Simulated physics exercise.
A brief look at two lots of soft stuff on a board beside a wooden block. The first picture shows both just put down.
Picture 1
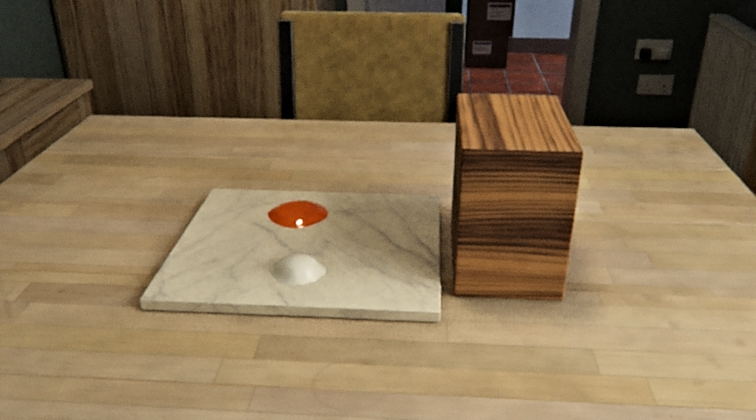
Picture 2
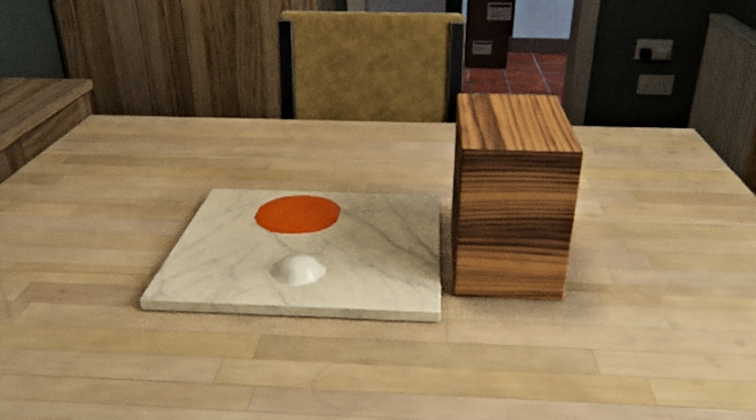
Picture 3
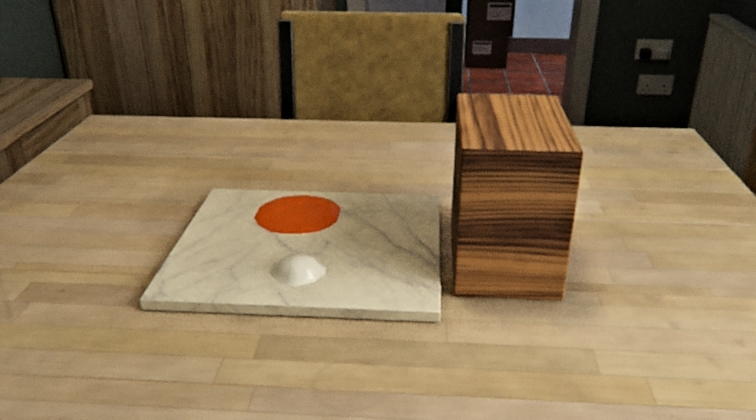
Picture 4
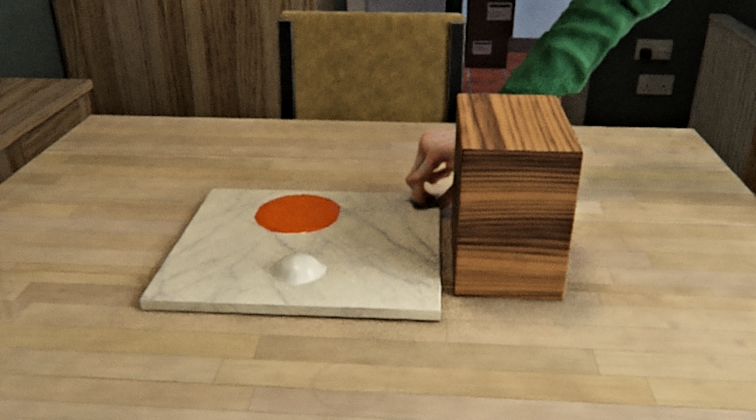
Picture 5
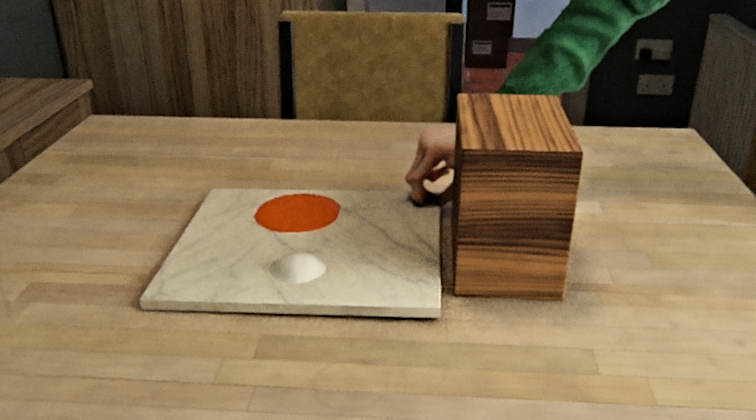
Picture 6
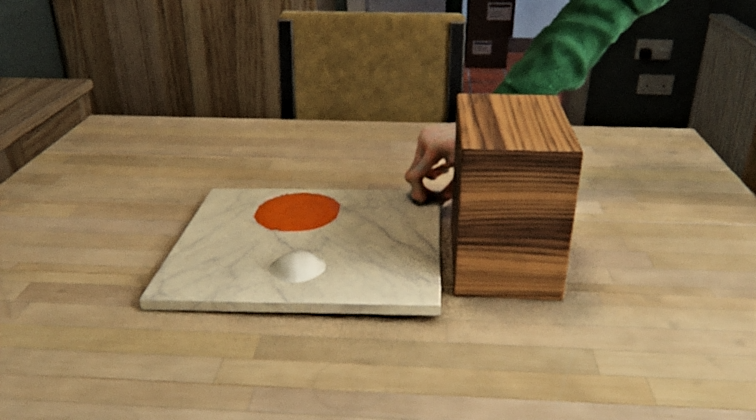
On a wooden table, an orange blob spread flat on a pale board while the white one stayed a mound, then a green-sleeved arm reached behind the block and raised the board's end slightly.
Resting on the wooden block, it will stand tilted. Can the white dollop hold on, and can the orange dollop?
Result: The white dollop never spills off, the orange dollop spills off.
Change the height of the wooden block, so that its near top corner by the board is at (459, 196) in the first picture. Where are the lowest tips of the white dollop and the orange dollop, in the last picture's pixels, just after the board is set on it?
Near (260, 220) for the first, near (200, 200) for the second.
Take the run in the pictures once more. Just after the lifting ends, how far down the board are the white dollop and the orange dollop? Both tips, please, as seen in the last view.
Tips, last frame: First (234, 208); second (193, 209).
Soon after, slope about 37°; the white dollop has not moved; the orange dollop is dripping off the low end.
Later, the white dollop has not moved; the orange dollop is dripping off the low end.
In the end, slope about 37°; the white dollop has not moved; the orange dollop is dripping off the low end.
